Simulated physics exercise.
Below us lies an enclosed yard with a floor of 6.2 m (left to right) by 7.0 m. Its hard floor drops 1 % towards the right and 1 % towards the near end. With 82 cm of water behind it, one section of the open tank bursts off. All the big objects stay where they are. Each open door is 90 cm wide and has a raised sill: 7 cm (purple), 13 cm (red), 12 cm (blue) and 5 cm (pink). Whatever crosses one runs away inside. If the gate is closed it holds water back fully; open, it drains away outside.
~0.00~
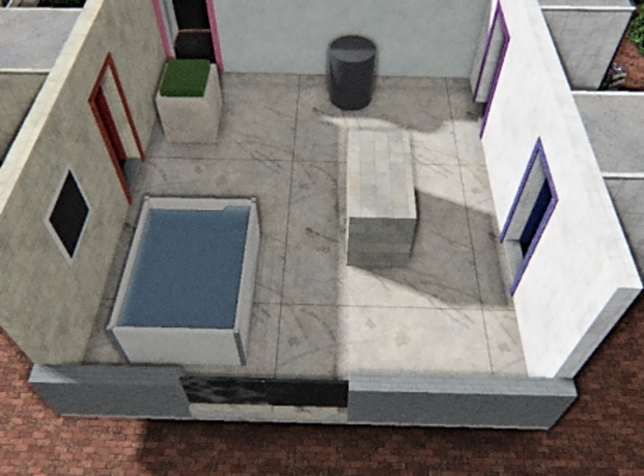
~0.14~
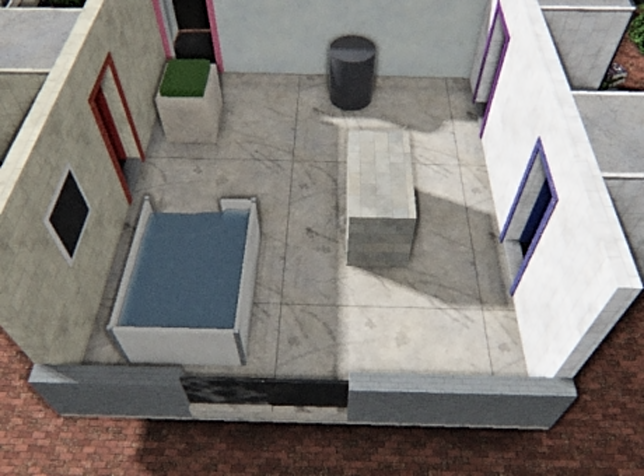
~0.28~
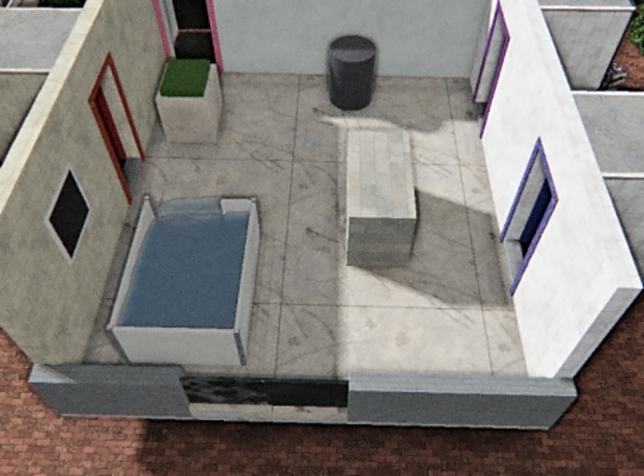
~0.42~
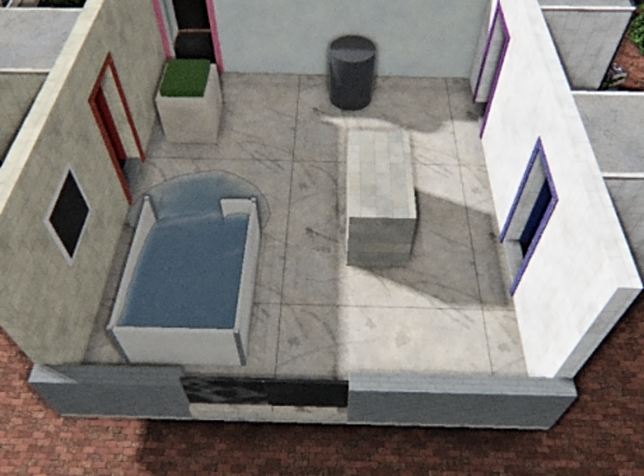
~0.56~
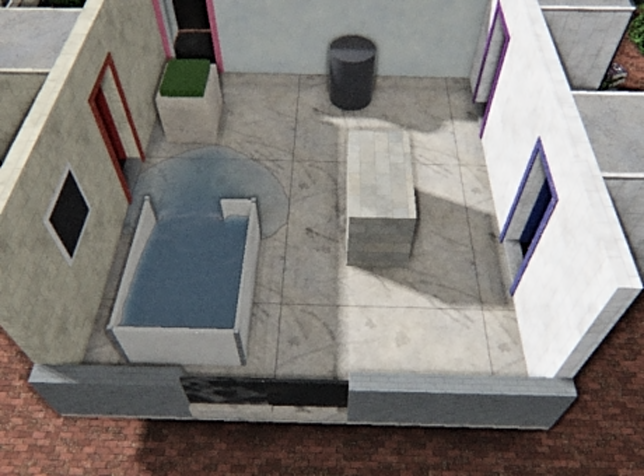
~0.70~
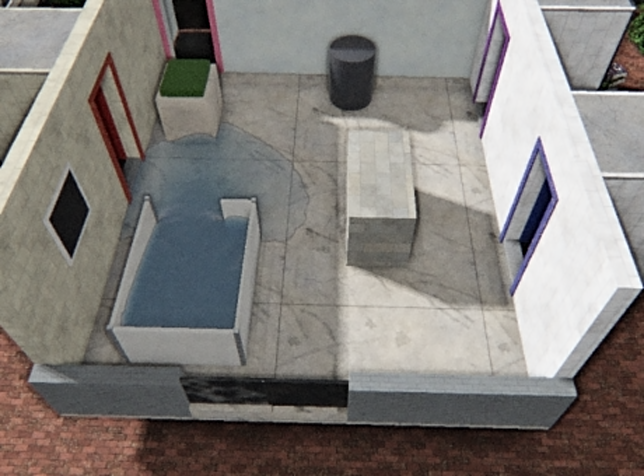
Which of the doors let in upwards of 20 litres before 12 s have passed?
Within that time: At the purple door it exceeds the limit; at the red door it exceeds the limit; at the blue door it does not reach the limit; at the pink door it goes over the limit.
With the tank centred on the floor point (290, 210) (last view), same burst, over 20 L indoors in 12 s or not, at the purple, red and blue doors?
Then: Purple over, red not over, blue under.
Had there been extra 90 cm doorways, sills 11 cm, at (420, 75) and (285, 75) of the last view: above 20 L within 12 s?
In that order: Under, past it.
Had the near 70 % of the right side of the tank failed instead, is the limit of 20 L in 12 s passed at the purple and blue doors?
Against that limit: Purple above, blue above.
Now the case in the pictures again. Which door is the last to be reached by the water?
Last comes the blue one.
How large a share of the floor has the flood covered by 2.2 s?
About 40 per cent.
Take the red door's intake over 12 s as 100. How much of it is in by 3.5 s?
About 85 per cent.
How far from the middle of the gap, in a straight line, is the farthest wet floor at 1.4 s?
Roughly 4.4 m.
After 1.4 s water covers 30 % of the floor and is deepest (48 cm) near (158, 147); purple door not reached, red door 25 cm at the sill, 7 L in, blue door not reached, pink door not reached.
After 2.2 s water covers 40 % of the floor and is deepest (38 cm) near (170, 73); purple door not reached, red door 26 cm at the sill, 53 L in, blue door not reached, pink door 16 cm at the sill, 38 L in.
After 3.5 s water covers 50 % of the floor and is deepest (24 cm) near (470, 98); purple door 9 cm at the sill, 0 L in, red door 19 cm at the sill, 116 L in, blue door not reached, pink door 16 cm at the sill, 163 L in.
After 7.0 s water covers 75 % of the floor and is deepest (14 cm) near (483, 162); purple door 12 cm at the sill, 98 L in, red door 10 cm at the sill, 136 L in, blue door 4 cm at the sill, 0 L in, pink door 9 cm at the sill, 261 L in.
After 12.0 s water covers 95 % of the floor and is deepest (15 cm) near (516, 401); purple door 7 cm at the sill, 134 L in, red door 4 cm at the sill, 136 L in, blue door 6 cm at the sill, 0 L in, pink door 2 cm at the sill, 282 L in.
